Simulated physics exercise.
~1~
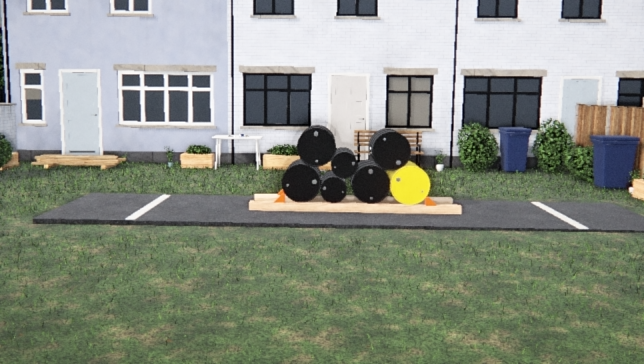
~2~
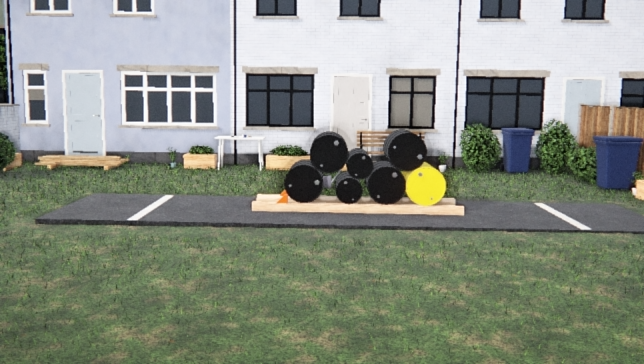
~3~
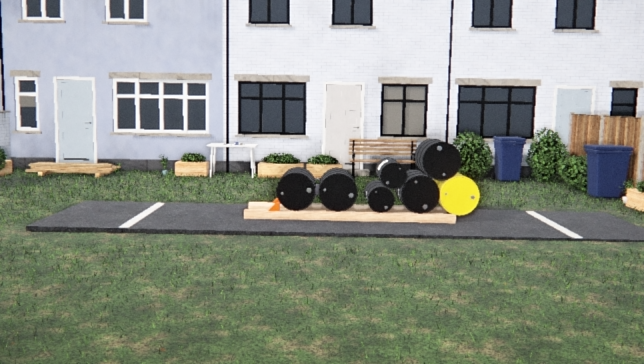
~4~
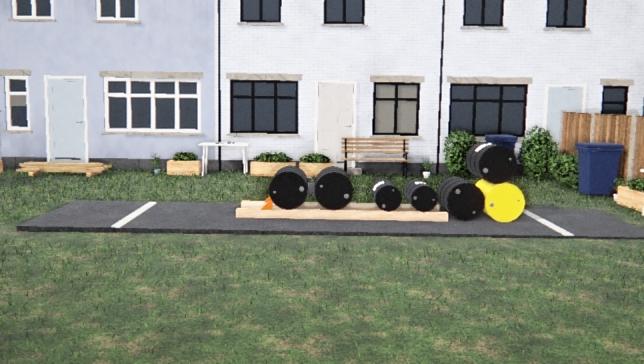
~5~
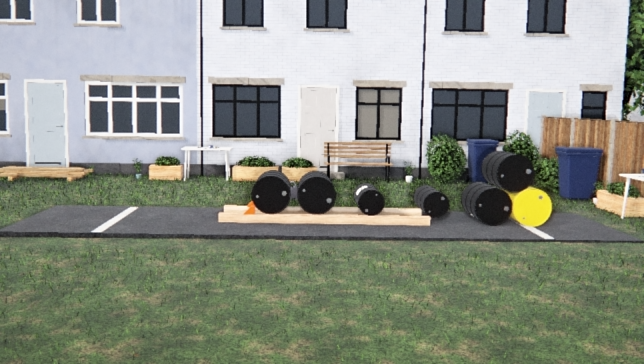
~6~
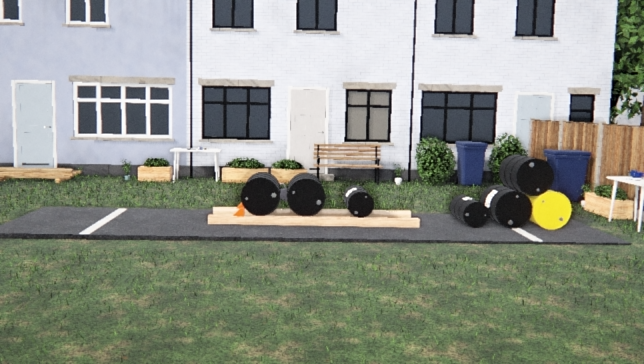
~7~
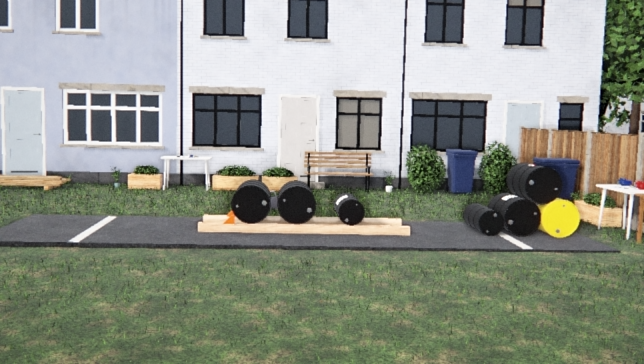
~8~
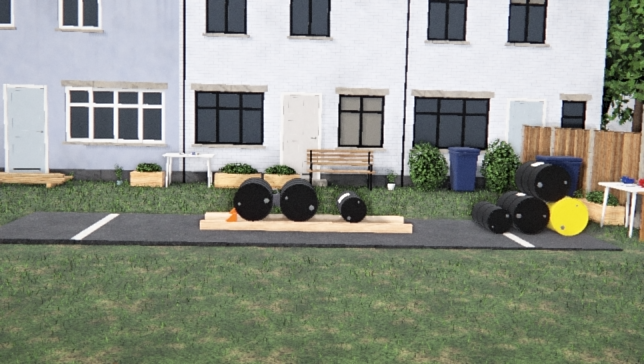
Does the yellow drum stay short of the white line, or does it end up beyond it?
It ends up beyond the white line on the right, with black drums bunched up beside it.
